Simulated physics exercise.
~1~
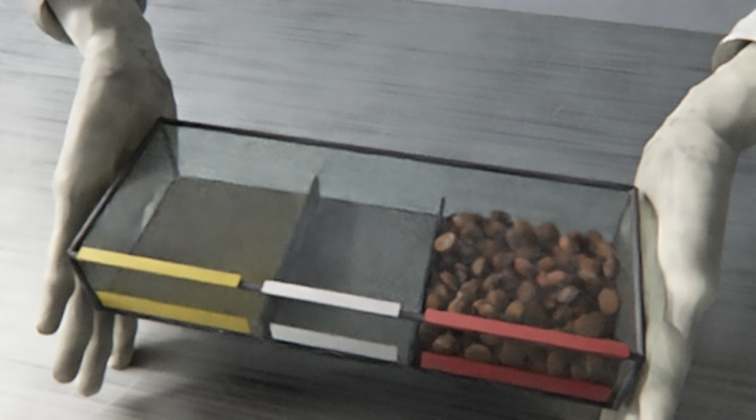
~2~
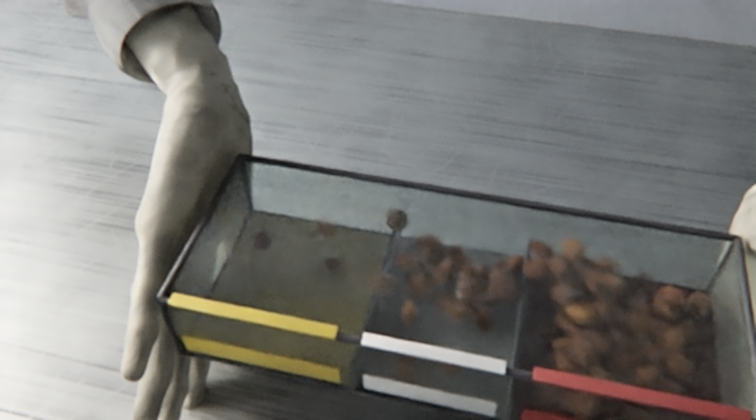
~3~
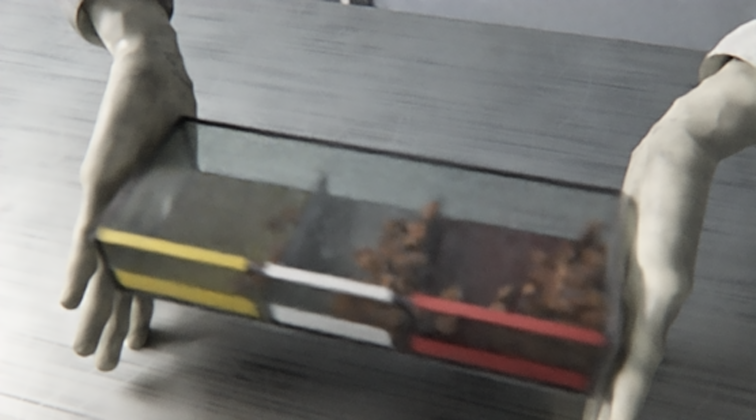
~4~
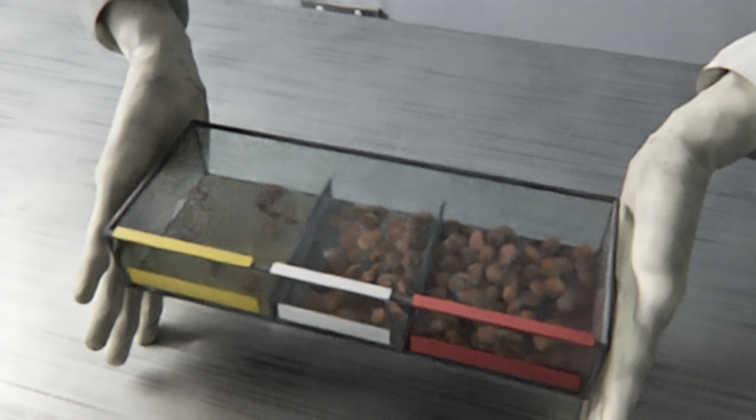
Two pale hands hold a clear, dark-edged box above a streaked gray surface, seen from above at a slight angle. The box has three compartments, marked yellow on the left, white in the middle and red on the right, and small brown pieces fill only the red one at first. The hands swing the box to the right and then back left, and the pieces tumble over the dividers into the white section, with a few reaching the yellow. At the end the pieces lie mostly in the red and white sections, with only a few in the yellow.
